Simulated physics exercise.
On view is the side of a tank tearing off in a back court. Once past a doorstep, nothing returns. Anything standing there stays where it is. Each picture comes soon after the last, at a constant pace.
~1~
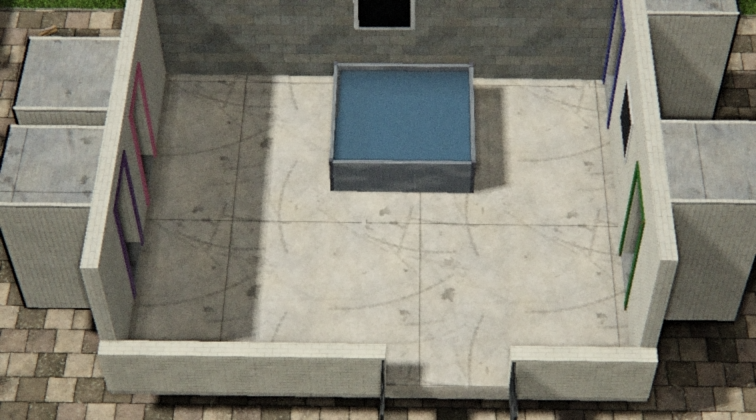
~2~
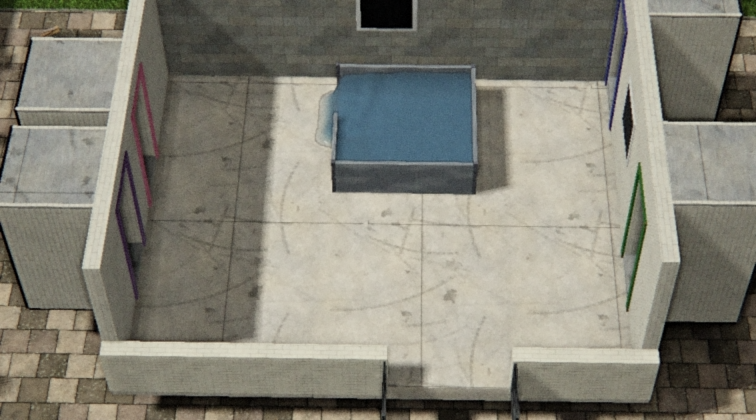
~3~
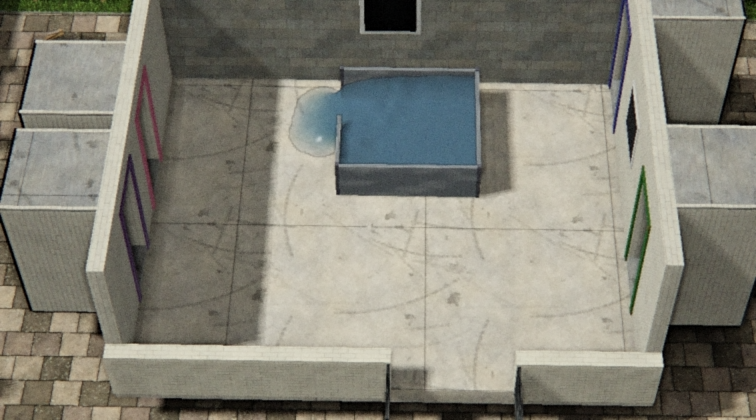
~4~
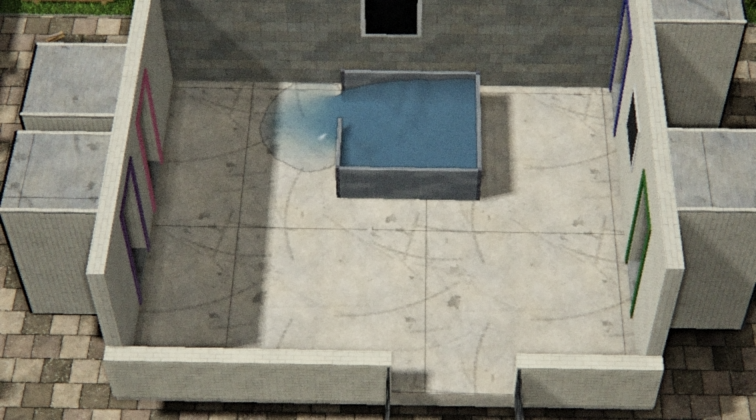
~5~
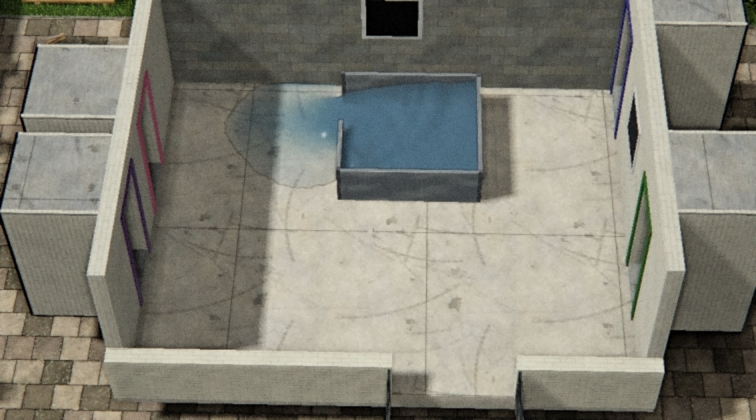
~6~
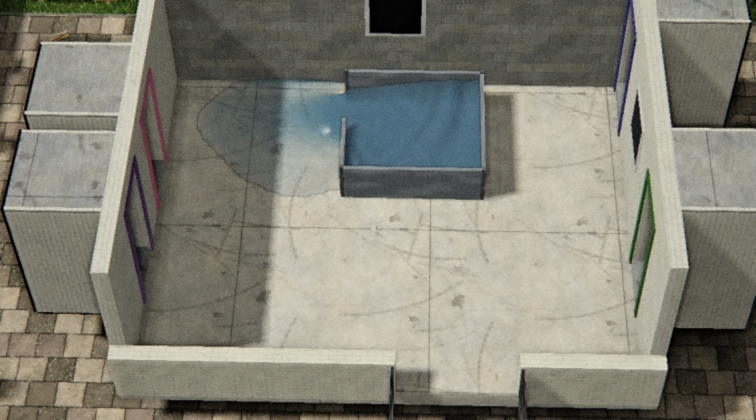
At the start, an open tank of blue water stands whole and still in a walled court. Then its left side gives way and water pours out through the gap. The water spreads leftward over the pale floor in a widening, rounded sheet, reaching well into the shaded part.
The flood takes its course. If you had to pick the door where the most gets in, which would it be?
I'd pick the pink door.
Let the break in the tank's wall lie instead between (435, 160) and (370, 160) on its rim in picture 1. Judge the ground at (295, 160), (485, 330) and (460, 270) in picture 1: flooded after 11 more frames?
Going through them in turn, I'd call them spared, sodden and sodden.
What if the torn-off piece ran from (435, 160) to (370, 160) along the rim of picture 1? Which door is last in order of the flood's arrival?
Last of all, the blue one.
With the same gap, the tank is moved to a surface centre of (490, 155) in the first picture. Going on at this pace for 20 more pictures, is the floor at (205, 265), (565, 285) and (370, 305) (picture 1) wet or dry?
As listed: Wet, dry, no water.
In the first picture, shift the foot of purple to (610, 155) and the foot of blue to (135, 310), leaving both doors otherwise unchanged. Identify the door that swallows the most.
That would be the one in pink.
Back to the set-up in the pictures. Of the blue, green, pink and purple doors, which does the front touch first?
That would be the pink one.
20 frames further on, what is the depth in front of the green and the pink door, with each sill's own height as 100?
First 0 percent, then 170 percent.
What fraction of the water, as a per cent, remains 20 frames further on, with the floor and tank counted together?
Roughly 98 %.
A moment on, water covers 20 % of the floor; pink door wet at the sill, nothing in, purple door not reached, blue door not reached, green door not reached.
Next, water covers 20 % of the floor; pink door some in, purple door wet at the sill, nothing in, blue door not reached, green door not reached.
Then, water covers 35 % of the floor; pink door some in, purple door wet at the sill, nothing in, blue door not reached, green door not reached.
Later, water covers 60 % of the floor; pink door a lot in, purple door wet at the sill, nothing in, blue door wet at the sill, nothing in, green door not reached.
In the end, water covers 85 % of the floor; pink door a lot in, purple door wet at the sill, nothing in, blue door wet at the sill, nothing in, green door wet at the sill, nothing in; the pink door has let in the most.
